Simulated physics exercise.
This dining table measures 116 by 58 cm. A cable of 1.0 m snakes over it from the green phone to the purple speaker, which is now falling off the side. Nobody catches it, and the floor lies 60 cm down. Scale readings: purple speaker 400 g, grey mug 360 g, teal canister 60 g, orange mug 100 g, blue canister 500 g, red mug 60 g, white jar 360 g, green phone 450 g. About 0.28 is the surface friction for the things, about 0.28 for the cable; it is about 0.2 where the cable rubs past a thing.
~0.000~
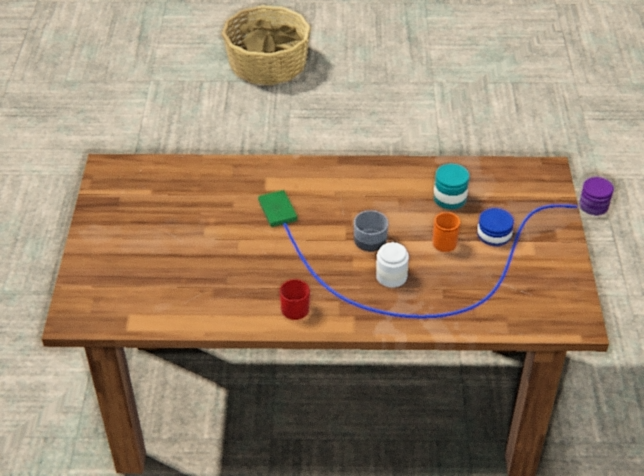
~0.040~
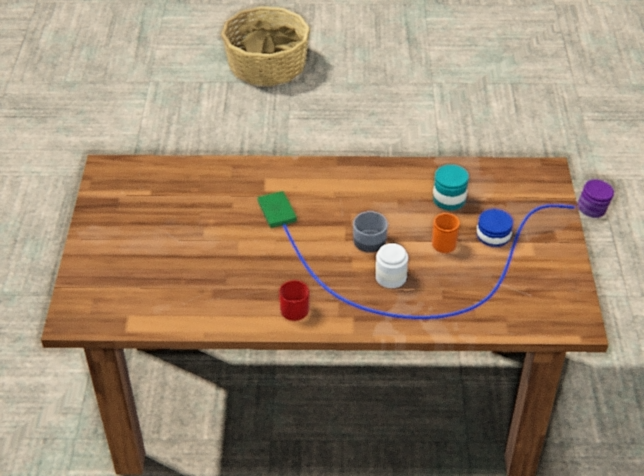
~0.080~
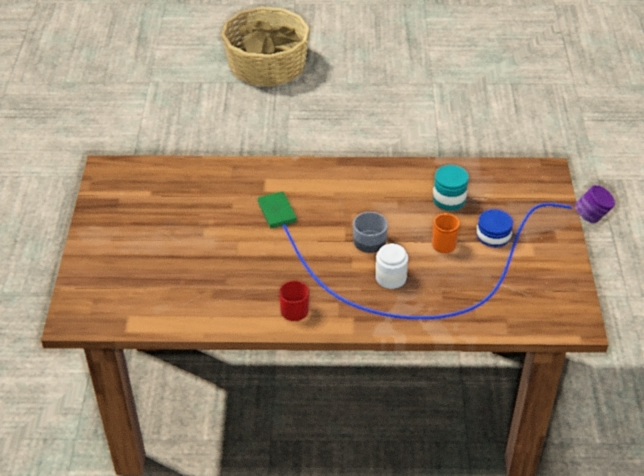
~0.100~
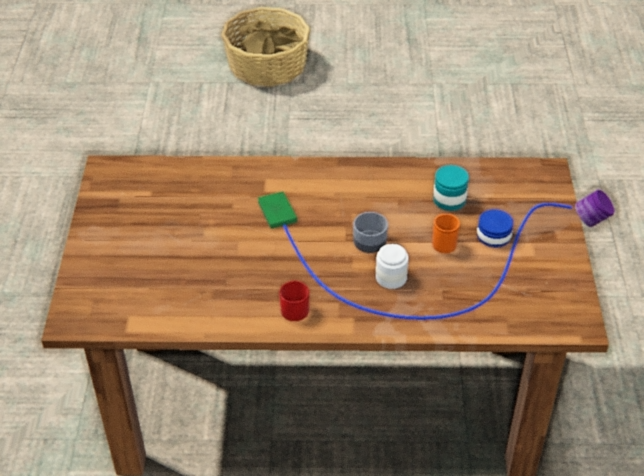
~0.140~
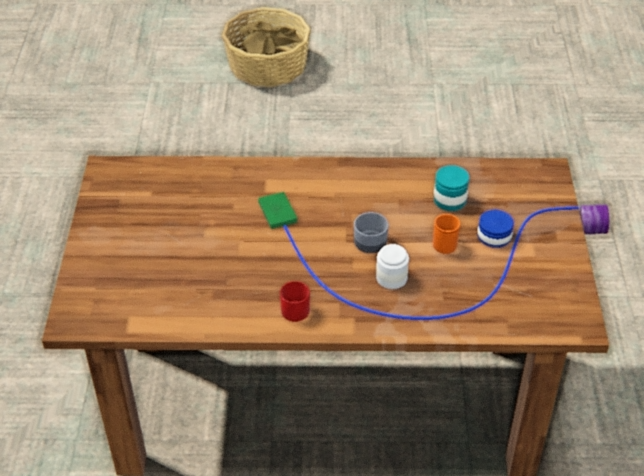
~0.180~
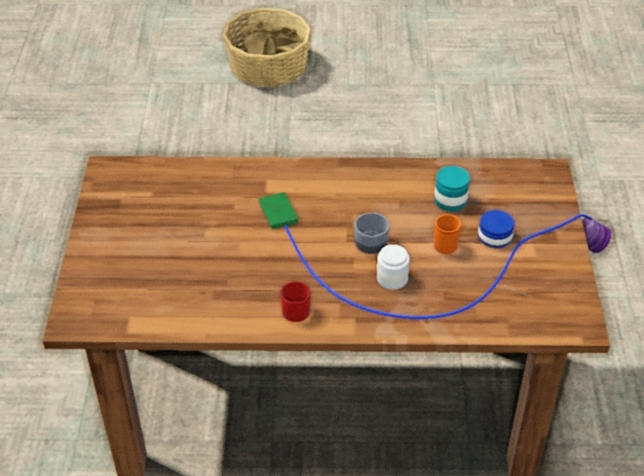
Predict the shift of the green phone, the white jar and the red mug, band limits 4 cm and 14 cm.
Prediction - green phone: Top band; white jar: Top band; red mug: Low band.
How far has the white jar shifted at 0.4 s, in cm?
Displacement: Approx. 12 cm.
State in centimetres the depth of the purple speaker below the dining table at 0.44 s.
40 cm or so.
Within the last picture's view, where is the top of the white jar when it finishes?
Top at rest: About (425, 191).
At 0.4 s, the cable's tail end at (330, 233); white jar 12 cm off its start, green phone 9 cm off its start, purple speaker over the edge.
At 0.7 s, the cable's tail end at (379, 253); green phone 22 cm off its start, white jar 21 cm off its start, purple speaker over the edge.
At 0.9 s, the cable's tail end at (389, 256); green phone 25 cm off its start at (366, 254), white jar 21 cm off its start at (425, 191), purple speaker over the edge.
At 1.2 s, the cable's tail end at (389, 256); green phone 25 cm off its start, white jar 21 cm off its start, purple speaker over the edge.
At 2.4 s, the cable's tail end at (389, 256); green phone 25 cm off its start at (366, 254), white jar 21 cm off its start at (425, 191), red mug 0 cm off its start at (296, 292), purple speaker over the edge.
